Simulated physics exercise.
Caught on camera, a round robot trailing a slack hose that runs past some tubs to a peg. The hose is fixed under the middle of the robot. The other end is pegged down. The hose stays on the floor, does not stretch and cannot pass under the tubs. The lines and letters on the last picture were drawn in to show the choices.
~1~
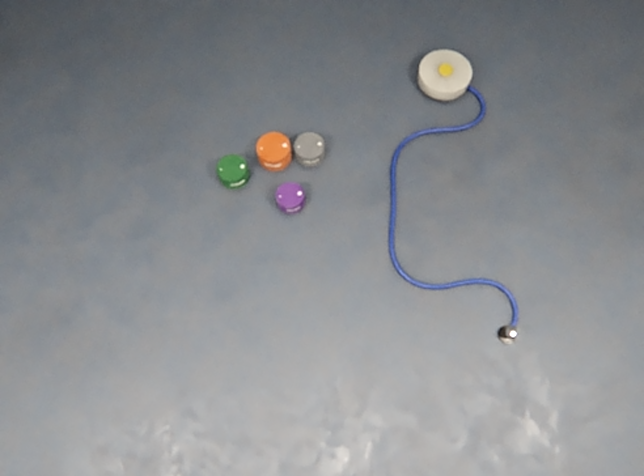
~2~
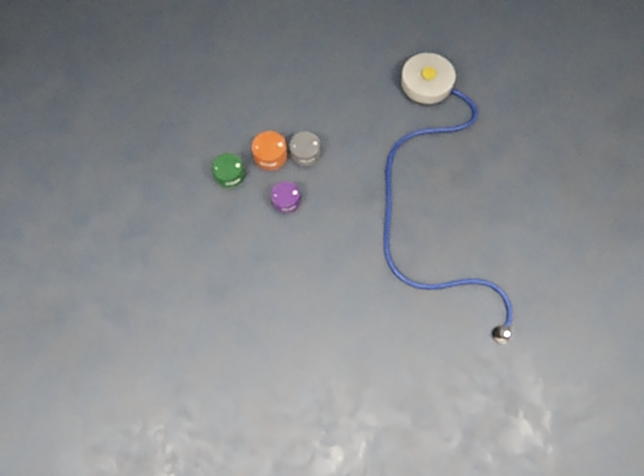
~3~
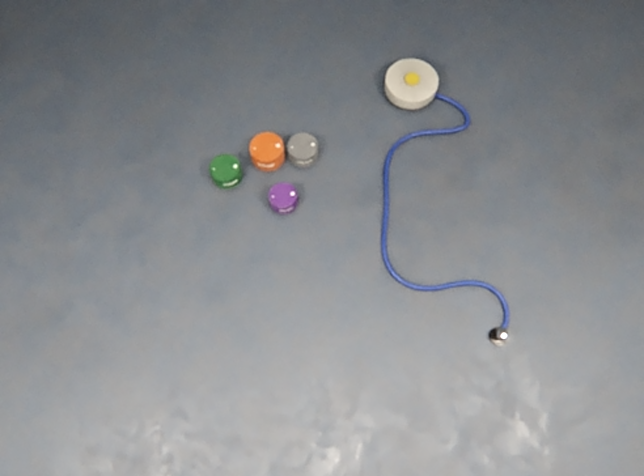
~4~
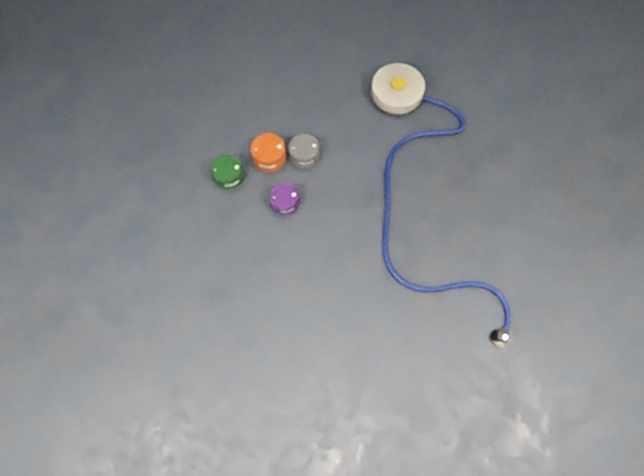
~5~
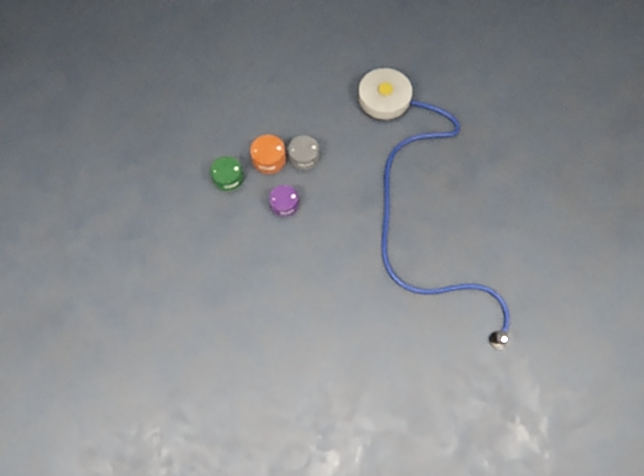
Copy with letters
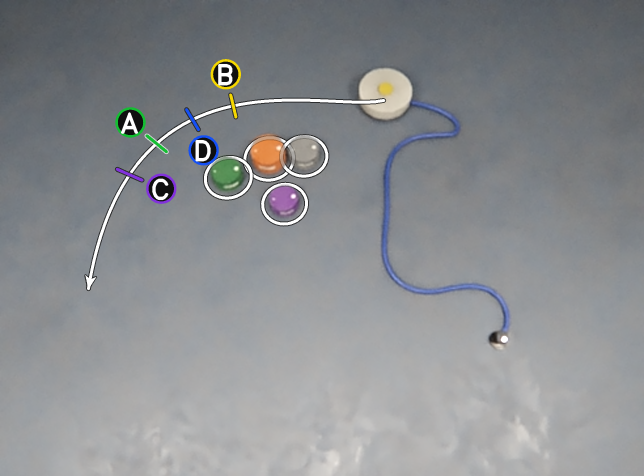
At first, a round white robot with a yellow centre sits at the upper right, a curving blue cord running down from it to a small metallic peg, while green, orange, grey and purple tubs cluster to the left. The robot then slides a short way left and slightly down, bending the cord's upper end.
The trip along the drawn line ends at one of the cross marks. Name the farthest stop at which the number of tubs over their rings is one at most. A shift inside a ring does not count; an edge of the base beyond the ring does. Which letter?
Mark C.
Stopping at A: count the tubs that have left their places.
By then, none.
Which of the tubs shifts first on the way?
The grey tub.
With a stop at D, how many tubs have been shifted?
By then, none.
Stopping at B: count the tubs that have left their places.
The count is none.
On the marked copy, A at (157, 144); B at (233, 106); C at (130, 175); D at (192, 120); the route from (384, 100) via (191, 121) to (88, 289).
With C. Early on, robot (286, 95).
Further on, robot (190, 114).
At the end, robot (126, 170); grey tub (301, 157); none over the rings.
As for the rest, A is within the limit but short; B is within the limit but short; D is within the limit but short.
